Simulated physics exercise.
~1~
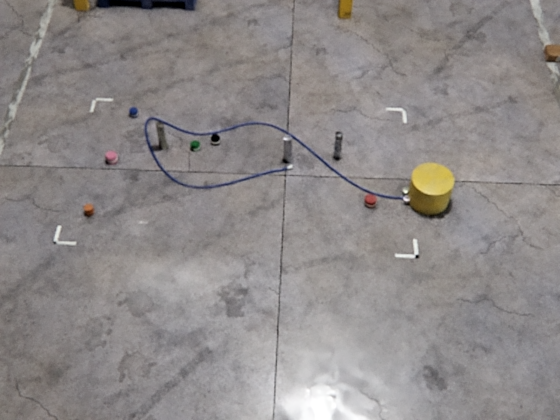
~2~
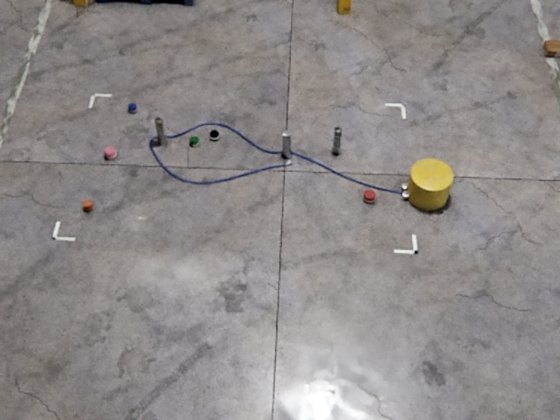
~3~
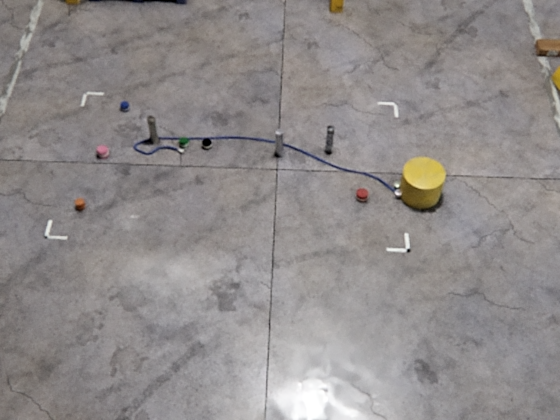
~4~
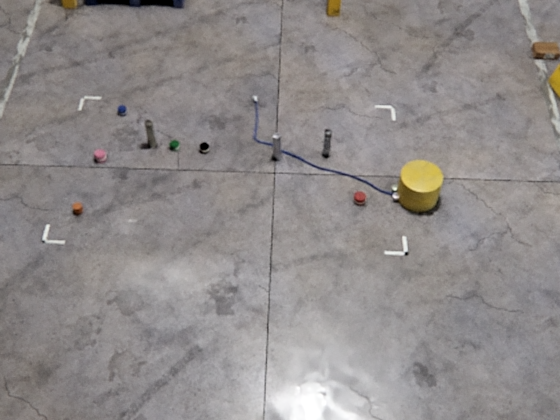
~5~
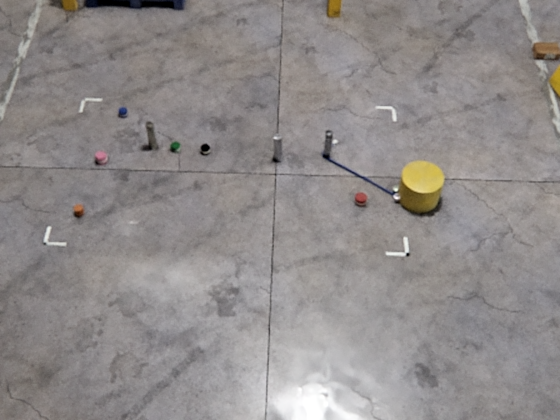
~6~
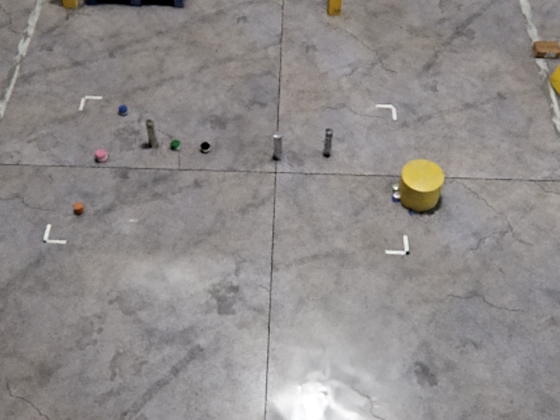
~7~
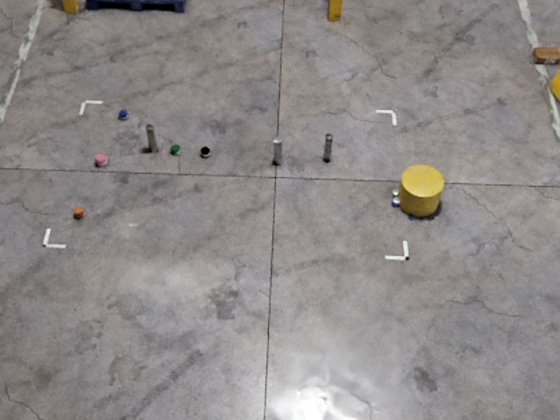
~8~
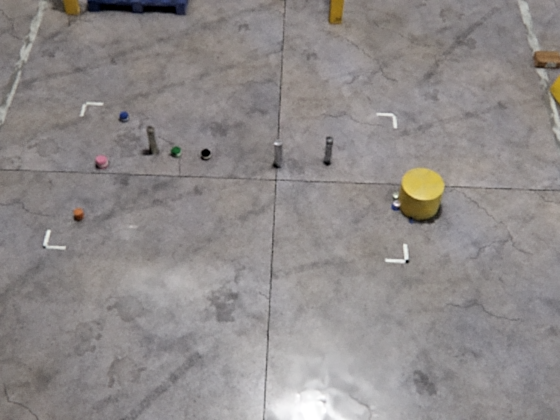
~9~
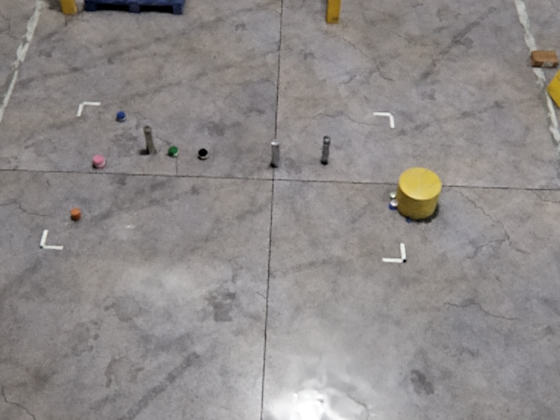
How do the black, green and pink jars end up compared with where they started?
The black jar and the green jar both end up shifted a little from where they started, while the pink jar stays in its place.
